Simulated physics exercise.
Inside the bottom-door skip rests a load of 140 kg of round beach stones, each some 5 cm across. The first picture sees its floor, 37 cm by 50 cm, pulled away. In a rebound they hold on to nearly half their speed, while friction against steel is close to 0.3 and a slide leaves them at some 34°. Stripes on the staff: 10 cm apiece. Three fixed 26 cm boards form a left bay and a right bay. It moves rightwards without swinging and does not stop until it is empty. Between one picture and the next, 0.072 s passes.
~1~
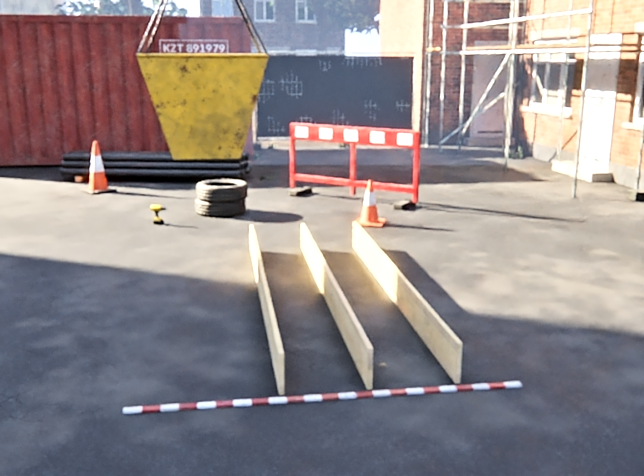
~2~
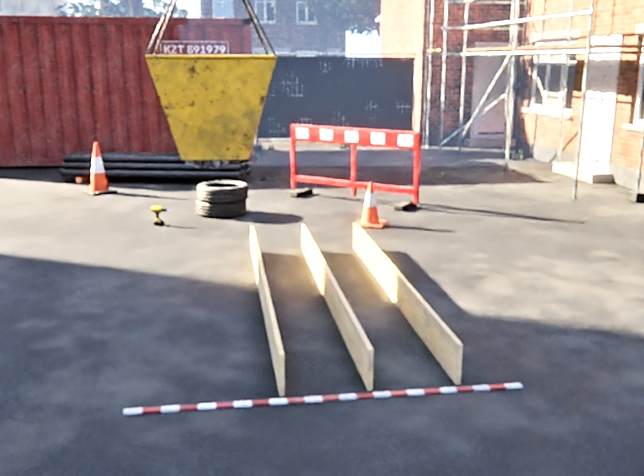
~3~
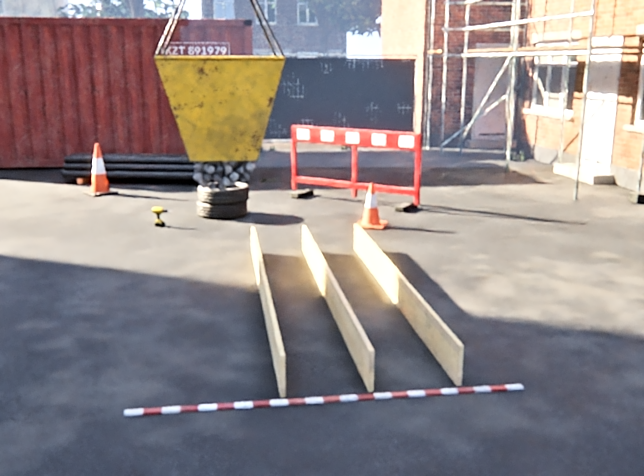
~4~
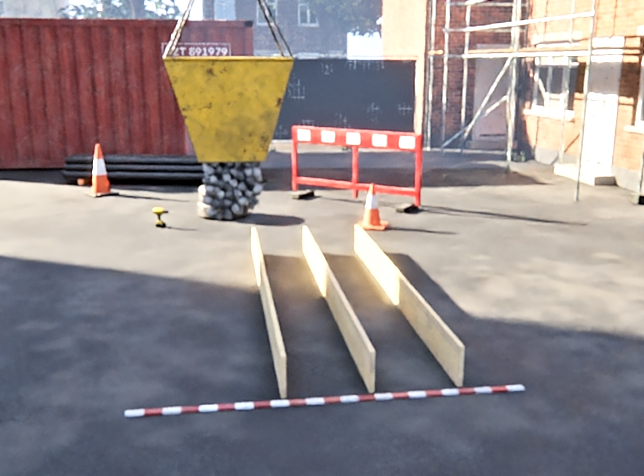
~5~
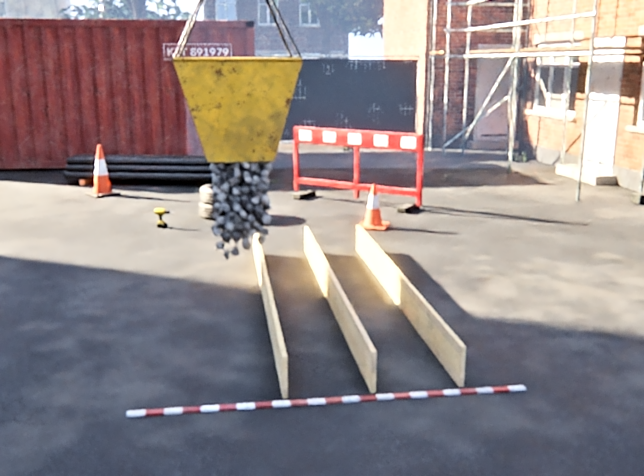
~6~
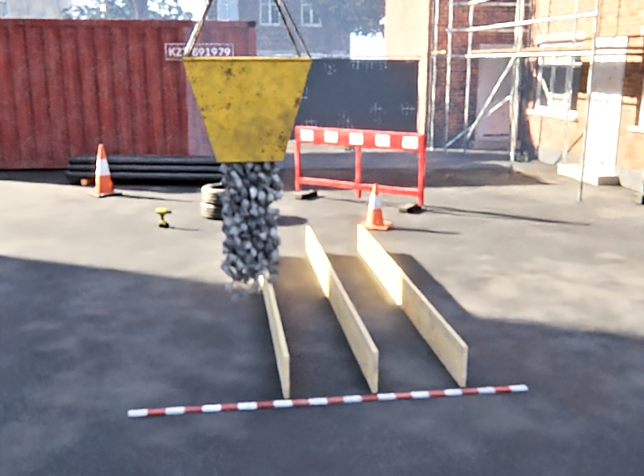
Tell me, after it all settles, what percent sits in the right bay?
I'd put it at about 0 percent.
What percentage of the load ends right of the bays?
Near 0 per cent of the whole load.
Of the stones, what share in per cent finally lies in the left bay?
Approx 45 % of the load.
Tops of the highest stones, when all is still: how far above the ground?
16 cm.
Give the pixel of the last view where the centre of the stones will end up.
I'd point to close to (270, 353) in the last picture.
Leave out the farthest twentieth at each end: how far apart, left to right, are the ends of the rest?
I'd put it at close to 140 cm.
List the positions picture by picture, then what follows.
The outlet is at (207, 150); nothing has dropped yet, in the first frame.
The outlet is at (215, 151); 6 % is out, in the second frame.
The outlet is at (224, 152); 18 % is out, the lowest stones still above the boards at (221, 181), 118 cm up, in the third frame.
The outlet is at (232, 153); 37 % is out, the lowest stones still above the boards at (228, 209), 101 cm up, in the fourth frame.
The outlet is at (241, 153); 56 % is out, the lowest stones still above the boards at (236, 244), 80 cm up, in the fifth frame.
The outlet is at (250, 153); 77 % is out, the lowest stones still above the boards at (245, 285), 53 cm up, in the sixth frame.
Then, 0.3 s after the last picture, 0 % in the bottom-door skip, 55 % falling or lying left of the bays, 45 % falling or lying in the left bay; the stones farthest right are at (347, 345).
Then, 0.7 s after the last picture, 0 % in the bottom-door skip, 55 % falling or lying left of the bays, 45 % falling or lying in the left bay; the stones farthest right are at (349, 344).
Then, 1.3 s after the last picture, 0 % in the bottom-door skip, 55 % falling or lying left of the bays, 45 % falling or lying in the left bay; the stones farthest right are at (346, 336).
Then, 2.2 s after the last picture, 0 % in the bottom-door skip, 55 % falling or lying left of the bays, 45 % falling or lying in the left bay; the stones farthest right are at (346, 336).
Then, 4.1 s after the last picture, 0 % in the bottom-door skip, 55 % left of the bays, 45 % in the left bay; the stones farthest right are at (346, 336).
